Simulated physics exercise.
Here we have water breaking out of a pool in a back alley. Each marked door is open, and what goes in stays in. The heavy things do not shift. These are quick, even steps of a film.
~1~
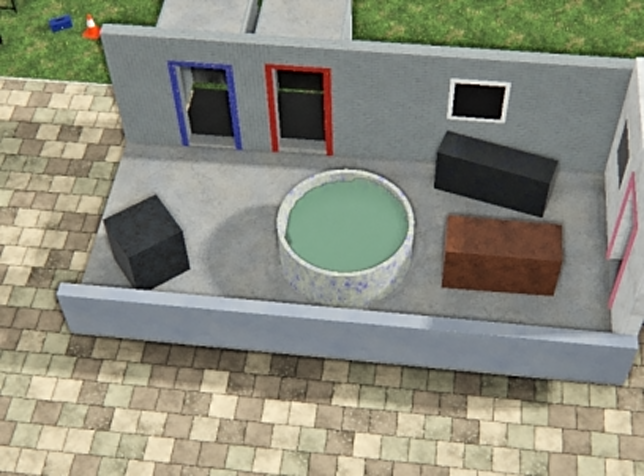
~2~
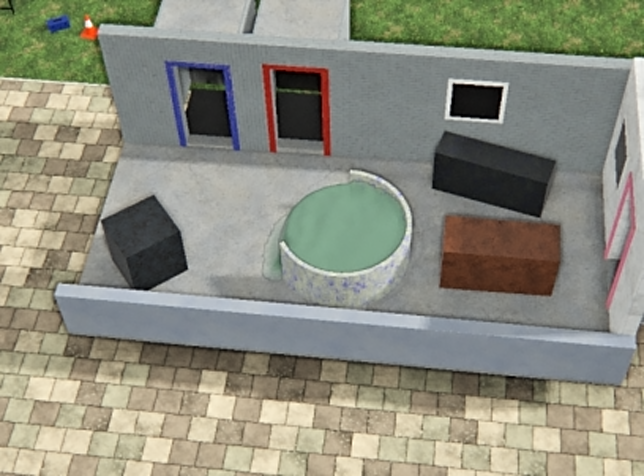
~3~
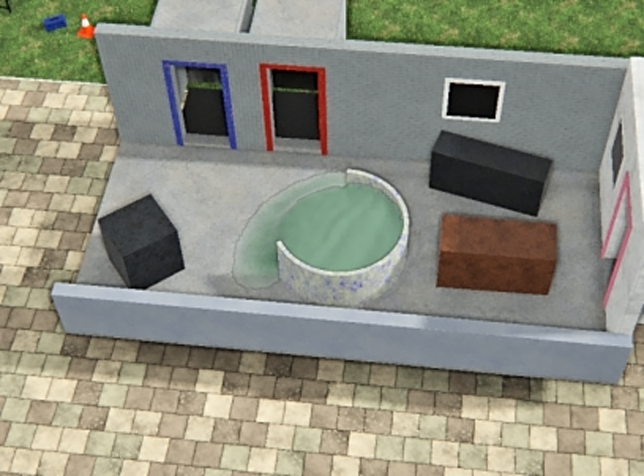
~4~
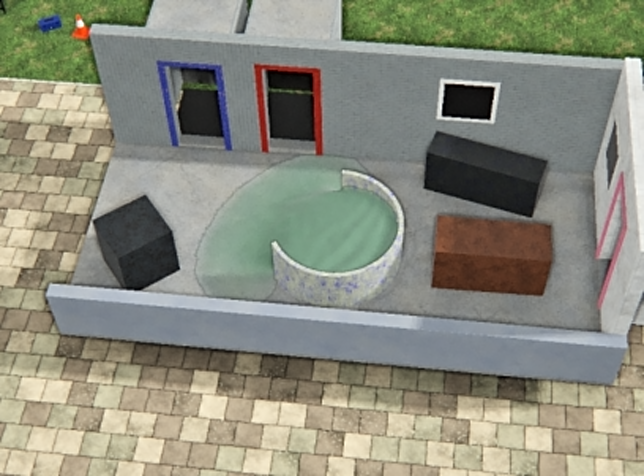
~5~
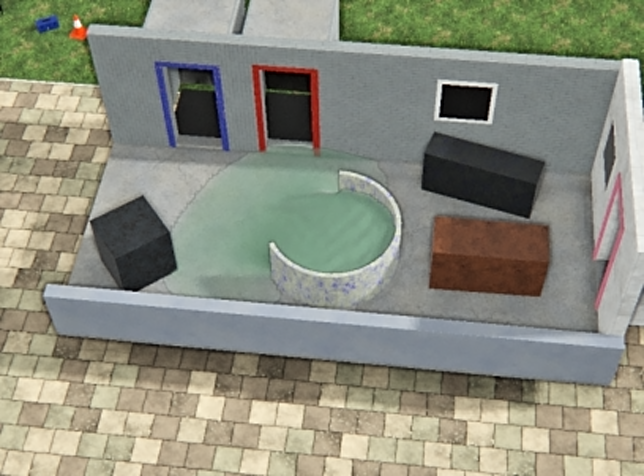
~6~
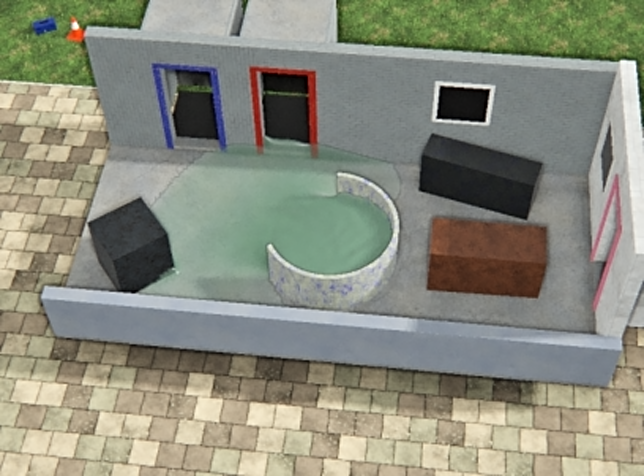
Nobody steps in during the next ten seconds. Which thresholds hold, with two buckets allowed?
The blue door lets in a lot; the pink door admits no more than that; the red door lets in a lot.
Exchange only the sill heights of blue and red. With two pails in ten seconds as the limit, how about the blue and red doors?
Blue door goes over, red door is over.
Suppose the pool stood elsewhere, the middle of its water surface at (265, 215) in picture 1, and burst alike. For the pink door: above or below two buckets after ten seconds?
Then: The pink door holds.
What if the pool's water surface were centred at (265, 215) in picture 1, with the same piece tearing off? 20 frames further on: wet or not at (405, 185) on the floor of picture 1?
Answer: Wet.
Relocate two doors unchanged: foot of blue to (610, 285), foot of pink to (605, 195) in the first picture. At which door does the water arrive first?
The red one.
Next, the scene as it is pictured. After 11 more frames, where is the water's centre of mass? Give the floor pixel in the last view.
I would point to (251, 223).
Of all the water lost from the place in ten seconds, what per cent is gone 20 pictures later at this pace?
About 60 per cent.
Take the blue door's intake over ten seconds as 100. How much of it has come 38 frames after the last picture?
About 100 per cent.
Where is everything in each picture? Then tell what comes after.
The first picture shows the pool at (345, 224) is whole and still.
In the second picture, the front is at (271, 277), out from the gap at (295, 217).
In the third picture, the front is at (245, 283), out from the gap at (292, 216).
In the fourth picture, the front is at (347, 158), out from the gap at (287, 219).
In the fifth picture, the front is at a hidden place, out from the gap at (284, 220).
In the sixth picture, water pours out at (282, 222) and has run to (141, 294).
A moment on, water covers 50 % of the floor; the blue door over two buckets in, the pink door not reached, the red door far over two buckets in.
Next, water covers 55 % of the floor; the blue door over two buckets in, the pink door not reached, the red door far over two buckets in.
Then, water covers 60 % of the floor; the blue door far over two buckets in, the pink door not reached, the red door far over two buckets in.
Later, water covers 60 % of the floor; the blue door far over two buckets in, the pink door not reached, the red door far over two buckets in.
In the end, water covers 55 % of the floor; the blue door far over two buckets in, the pink door not reached, the red door far over two buckets in.
